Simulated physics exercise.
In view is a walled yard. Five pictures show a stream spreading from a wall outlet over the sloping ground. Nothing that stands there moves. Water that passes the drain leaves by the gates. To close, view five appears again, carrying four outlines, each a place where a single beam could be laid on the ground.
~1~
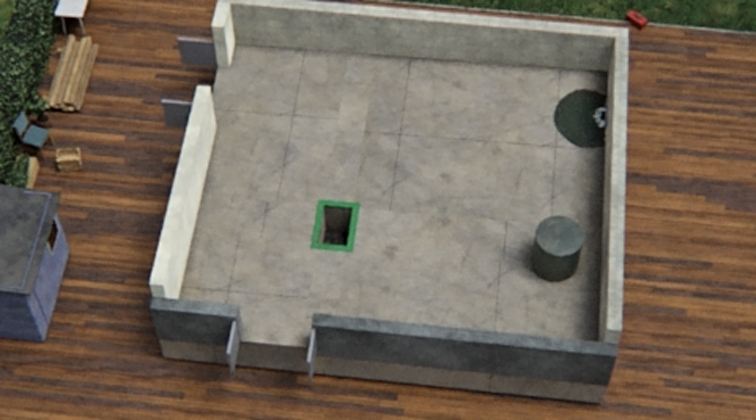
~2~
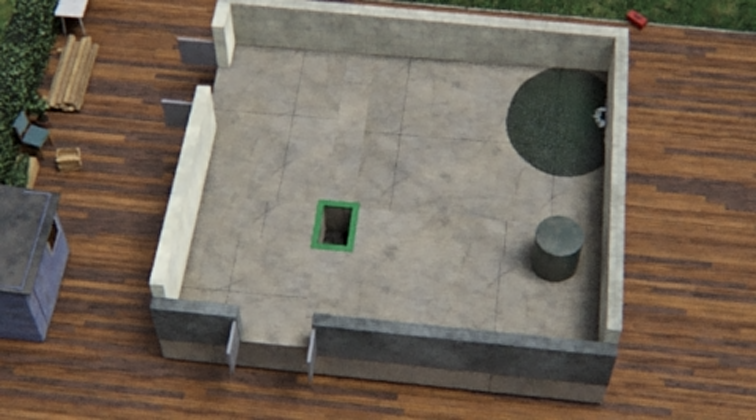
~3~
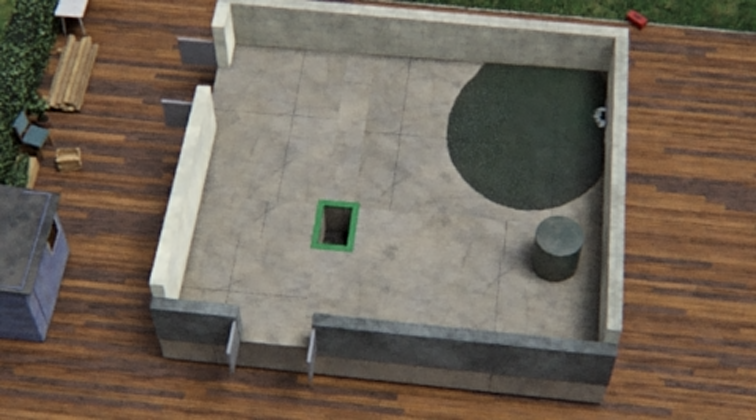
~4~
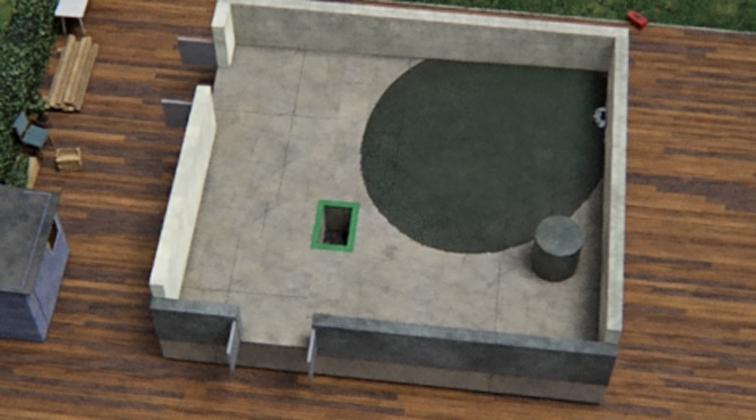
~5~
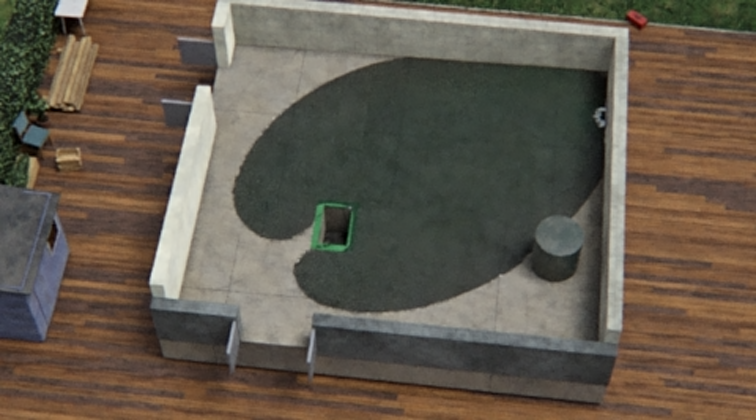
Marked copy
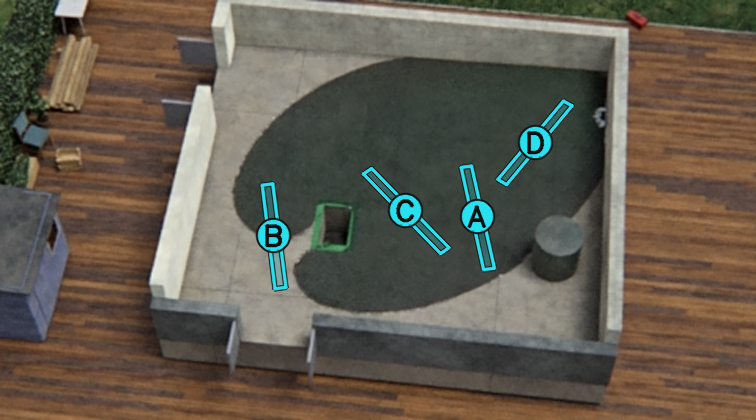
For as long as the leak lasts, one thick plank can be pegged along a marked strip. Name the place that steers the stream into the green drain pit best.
B beats the others.
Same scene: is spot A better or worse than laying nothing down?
It is worse.
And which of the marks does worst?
Spot C.
On the marked copy, A from (466, 166) to (489, 268); B from (267, 184) to (280, 288); C from (367, 171) to (444, 250); D from (502, 182) to (567, 103).
With A, about 16 % of the stream goes into the green drain pit, about 77 % out by the gates.
With B, about 28 % of the stream goes into the green drain pit, about 64 % out by the gates.
With C, next to none of the stream goes into the green drain pit, about 92 % out by the gates.
With D, about 13 % of the stream goes into the green drain pit, about 80 % out by the gates.
